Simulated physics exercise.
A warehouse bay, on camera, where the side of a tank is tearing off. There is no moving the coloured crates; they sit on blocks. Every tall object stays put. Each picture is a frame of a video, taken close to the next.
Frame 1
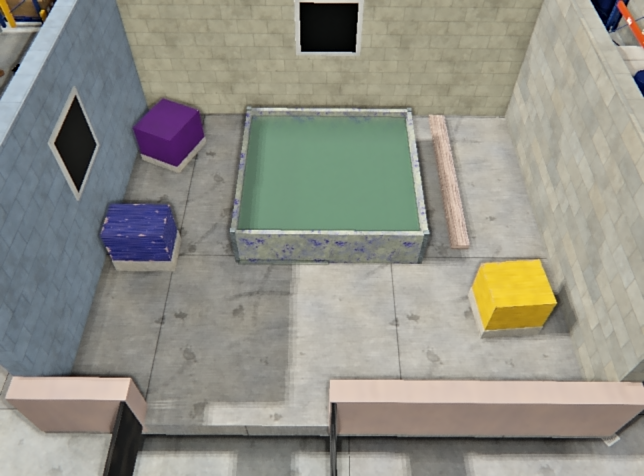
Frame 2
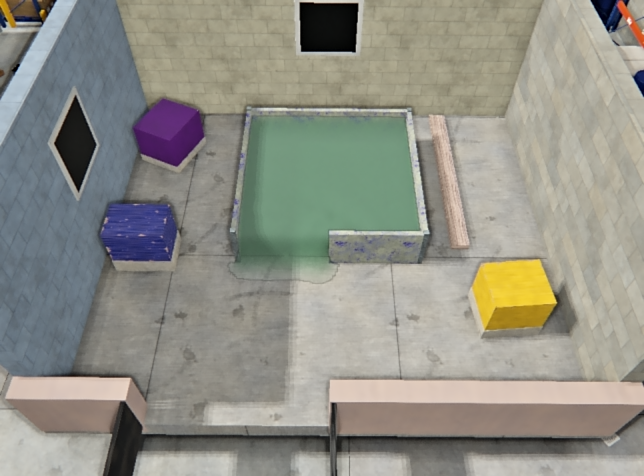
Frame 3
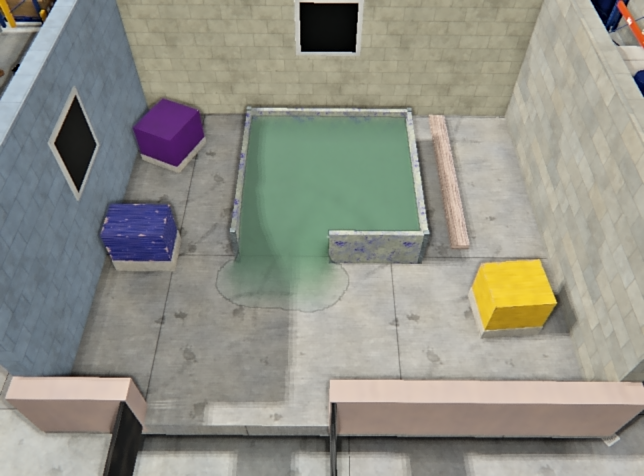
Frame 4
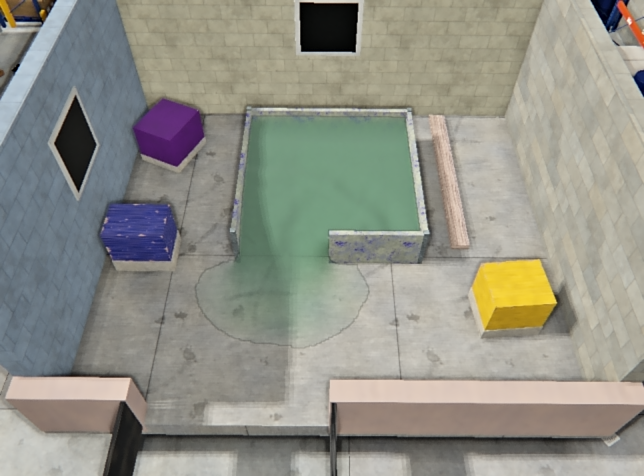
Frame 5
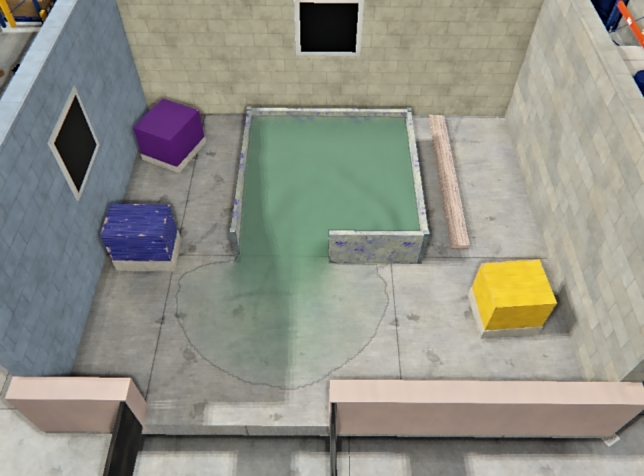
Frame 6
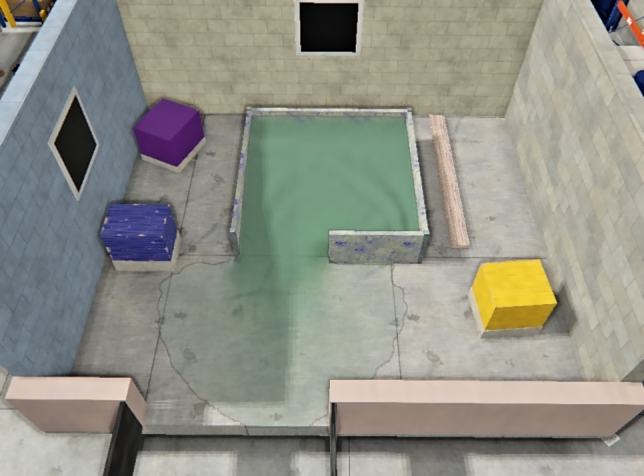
At first, still green water fills an open tank in a walled bay, with purple, blue and yellow crates standing around it. Then the left part of the tank's front side gives way, and water pours out, spreading in a widening, thinning pool across the concrete floor toward the viewer.
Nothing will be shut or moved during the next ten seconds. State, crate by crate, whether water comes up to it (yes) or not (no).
The purple crate avoids the water, the blue crate avoids the water, the yellow crate avoids the water.
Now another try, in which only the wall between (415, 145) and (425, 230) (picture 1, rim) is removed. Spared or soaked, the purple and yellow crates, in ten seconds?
Result - purple crate gets flooded, yellow crate gets flooded.
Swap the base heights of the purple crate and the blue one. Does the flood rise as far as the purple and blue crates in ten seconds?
After the swap the purple crate avoids the flood while the blue crate is flooded.
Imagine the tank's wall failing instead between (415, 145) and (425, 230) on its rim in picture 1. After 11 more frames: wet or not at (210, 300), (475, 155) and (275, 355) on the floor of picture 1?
Order as asked: Untouched, swamped, untouched.
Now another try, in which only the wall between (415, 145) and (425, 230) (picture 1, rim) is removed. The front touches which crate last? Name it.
Last comes the blue one.
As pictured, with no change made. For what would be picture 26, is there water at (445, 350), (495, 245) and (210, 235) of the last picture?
Going through them one by one, the first is waterlogged, the second spared and the third spared.
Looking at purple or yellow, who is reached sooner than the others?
The crate marked yellow comes first.
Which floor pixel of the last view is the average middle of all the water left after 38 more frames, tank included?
About (317, 242).
A moment on, water covers 30 % of the floor; the purple crate not reached, the blue crate water round its plinth, the yellow crate not reached.
Next, water covers 35 % of the floor; the purple crate not reached, the blue crate water round its plinth, the yellow crate not reached.
Then, water covers 45 % of the floor; the purple crate not reached, the blue crate water round its plinth, the yellow crate water round its plinth.
Later, water covers 70 % of the floor; the purple crate water round its plinth, the blue crate water round its plinth, the yellow crate water round its plinth.
In the end, water covers 95 % of the floor; the purple crate stayed above the water, the blue crate stayed above the water, the yellow crate stayed above the water.
